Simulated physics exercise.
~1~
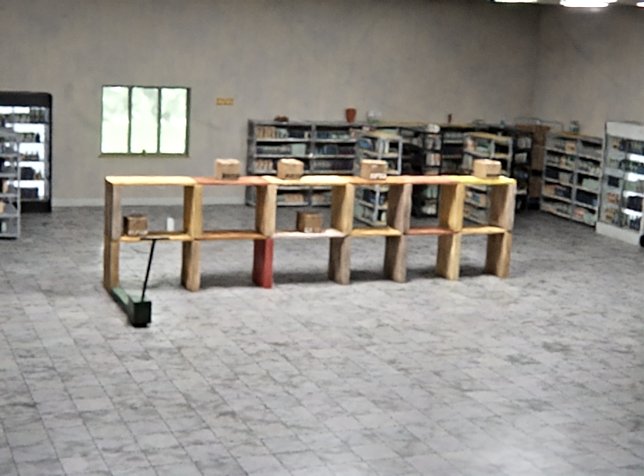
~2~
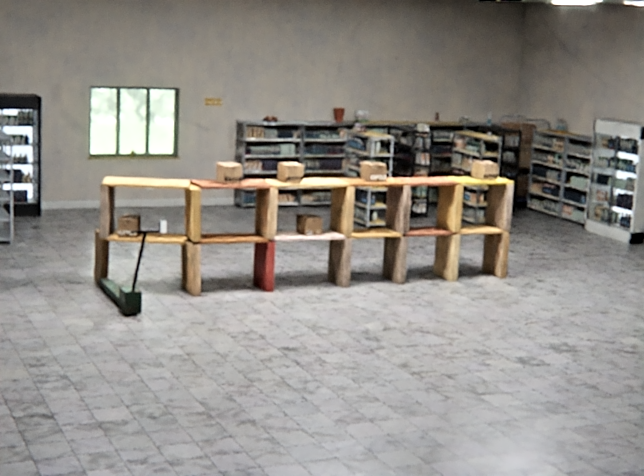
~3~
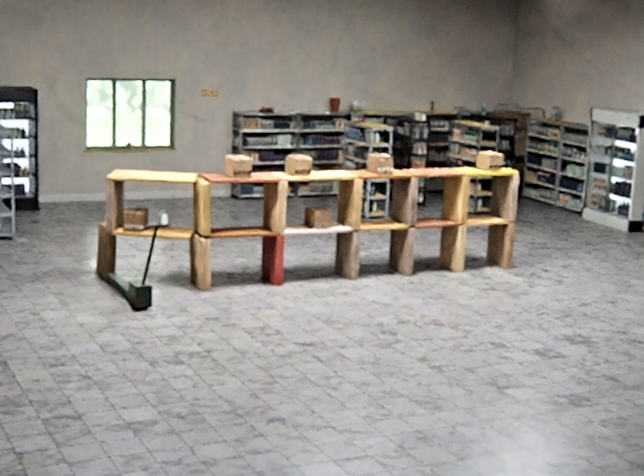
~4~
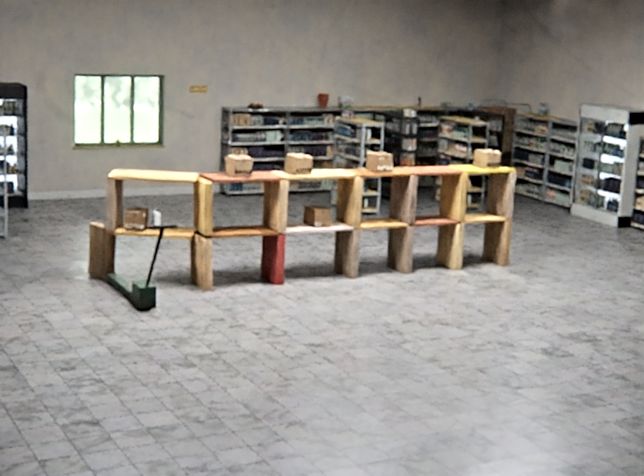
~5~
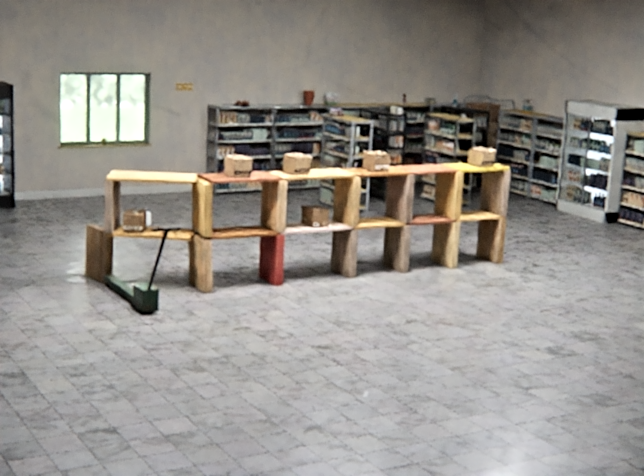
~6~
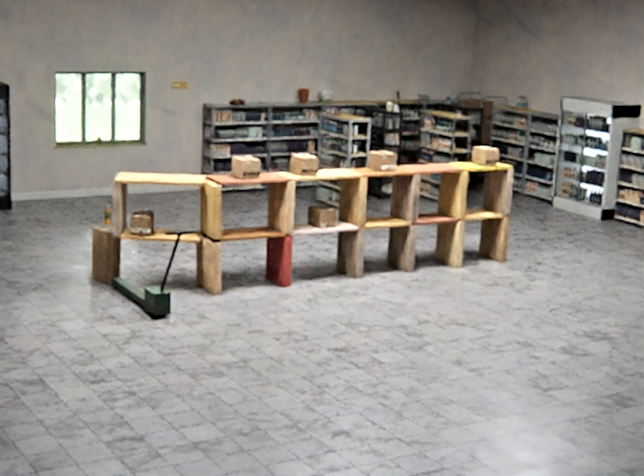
In a library-like room with a grey tiled floor and bookcases along the walls, a long two-tier row of shelving made of boards on upright timber slabs stands in the open, with small cartons on it. A narrow green floor jack with a dark handle sits at the base of its left end. The view drifts sideways around the row, and the lower left end slab looks slightly out of line. The jack stays close by that corner. At the end both tiers still stand, the cartons still rest on the boards, and the red upright and yellow board remain in place.
